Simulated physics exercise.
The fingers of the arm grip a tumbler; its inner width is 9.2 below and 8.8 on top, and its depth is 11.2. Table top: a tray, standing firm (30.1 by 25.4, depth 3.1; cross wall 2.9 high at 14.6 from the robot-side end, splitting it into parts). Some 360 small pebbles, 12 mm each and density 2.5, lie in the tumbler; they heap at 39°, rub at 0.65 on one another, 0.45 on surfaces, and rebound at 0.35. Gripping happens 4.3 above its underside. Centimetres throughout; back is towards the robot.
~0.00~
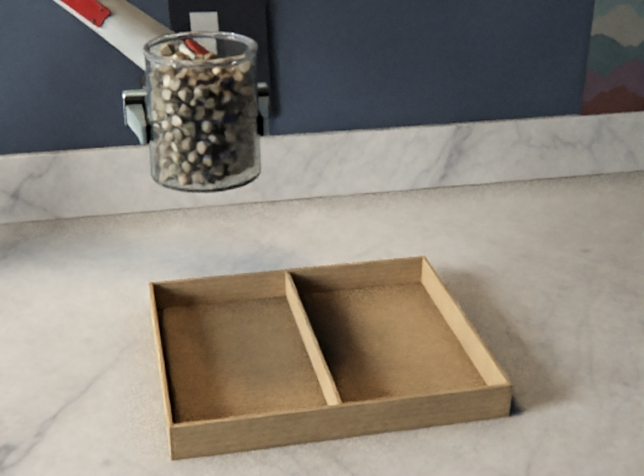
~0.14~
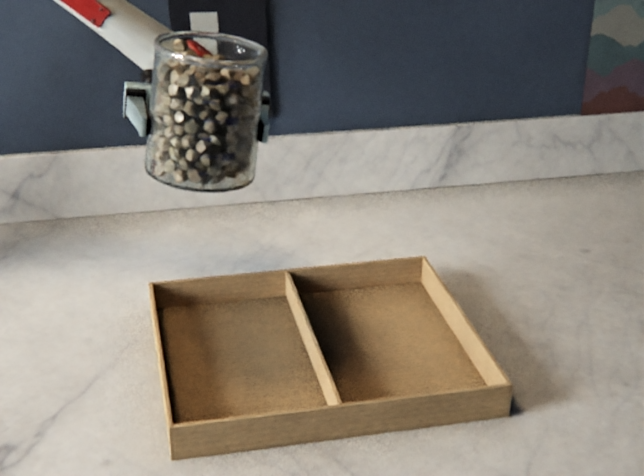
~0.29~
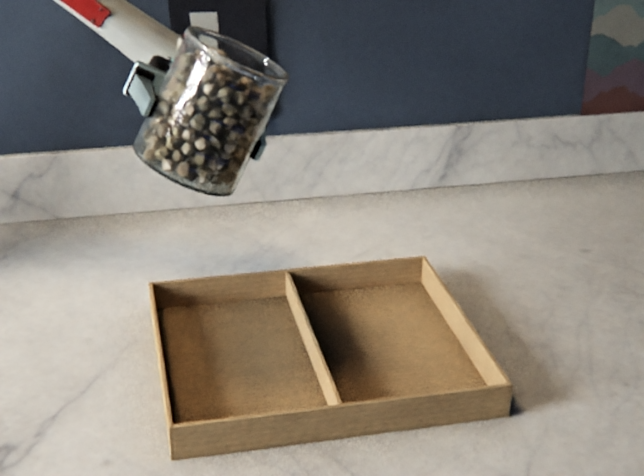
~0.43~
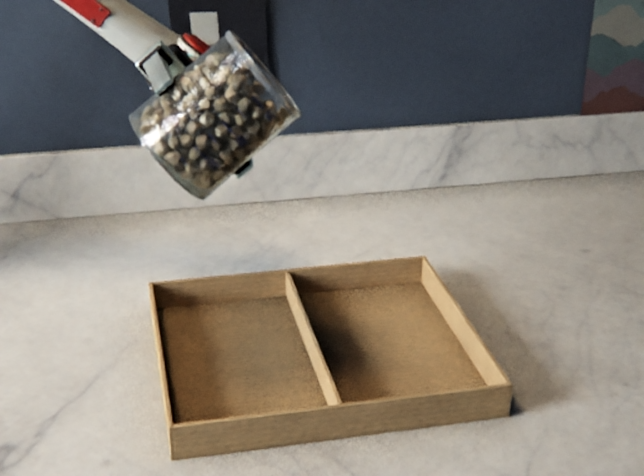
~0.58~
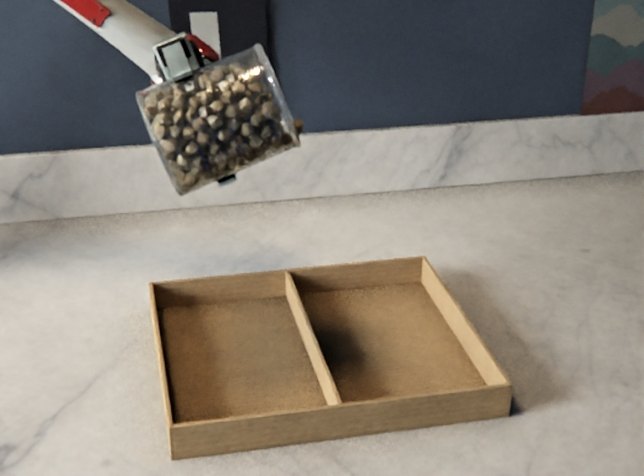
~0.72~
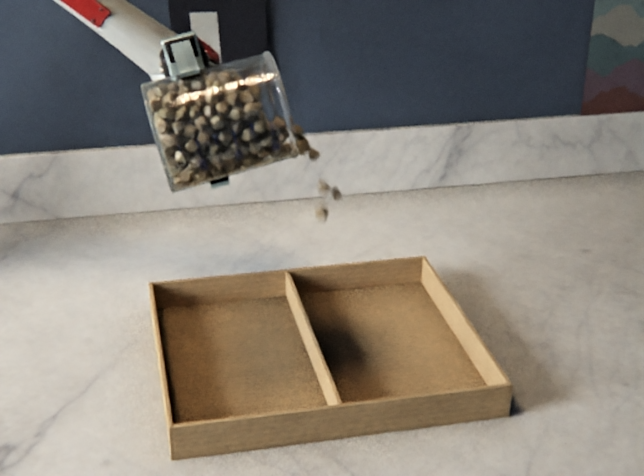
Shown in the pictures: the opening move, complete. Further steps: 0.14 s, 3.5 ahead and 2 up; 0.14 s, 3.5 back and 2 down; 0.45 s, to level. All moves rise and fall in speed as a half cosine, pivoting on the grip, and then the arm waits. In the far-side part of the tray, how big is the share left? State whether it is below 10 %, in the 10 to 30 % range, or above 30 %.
It is in the 10 to 30 % range.
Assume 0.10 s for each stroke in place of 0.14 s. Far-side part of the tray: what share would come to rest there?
45 %.
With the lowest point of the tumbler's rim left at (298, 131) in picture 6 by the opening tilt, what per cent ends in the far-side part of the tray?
I'd put it at roughly 10 %.
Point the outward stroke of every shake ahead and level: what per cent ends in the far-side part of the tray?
Result: Approx. 15 %.
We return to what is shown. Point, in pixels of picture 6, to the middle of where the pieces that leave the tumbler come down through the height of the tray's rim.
They come down centred close to (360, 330).
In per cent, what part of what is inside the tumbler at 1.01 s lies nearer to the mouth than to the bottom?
Something near 50 per cent is there.
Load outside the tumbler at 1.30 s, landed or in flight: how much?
By then about 20 % is out.
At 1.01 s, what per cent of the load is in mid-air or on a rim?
13 %.
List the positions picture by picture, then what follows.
In the first frame, tumbler middle at (203, 112), level; upper third of the load around (201, 84), from x 155 to 250, top at y 50; 358 in the tumbler.
In the second frame, tumbler middle at (205, 112), tilted 7° forward; upper third of the load around (203, 84), from x 155 to 255, top at y 45.
In the third frame, tumbler middle at (210, 113), tilted 27° forward; upper third of the load around (211, 85), from x 150 to 270, top at y 50.
In the fourth frame, tumbler middle at (215, 116), tilted 51° forward; upper third of the load around (216, 92), from x 145 to 285, top at y 60.
In the fifth frame, tumbler middle at (218, 121), tilted 71° forward; upper third of the load around (215, 97), from x 150 to 295, top at y 70.
In the sixth frame, tumbler middle at (219, 122), tilted 78° forward; upper third of the load around (209, 100), from x 155 to 335, top at y 75; 354 in the tumbler, 4 in flight or on a rim.
By 1.01 s, tilted 78° forward, highest piece 28 above the table; 303 in the tumbler, 9 in the far-side part, 46 in flight or on a rim.
By 1.30 s, tilted 19° forward, highest piece 32 above the table; 287 in the tumbler, 62 in the far-side part, 9 in the robot-side part.
By 1.65 s, level, highest piece 32 above the table; 287 in the tumbler, 62 in the far-side part, 9 in the robot-side part.
By 2.70 s, level, highest piece 32 above the table; 287 in the tumbler, 62 in the far-side part, 9 in the robot-side part.
Final count, 287 in the tumbler, 62 in the far-side part, 9 in the robot-side part. That is 17 % in the far-side part of the tray.
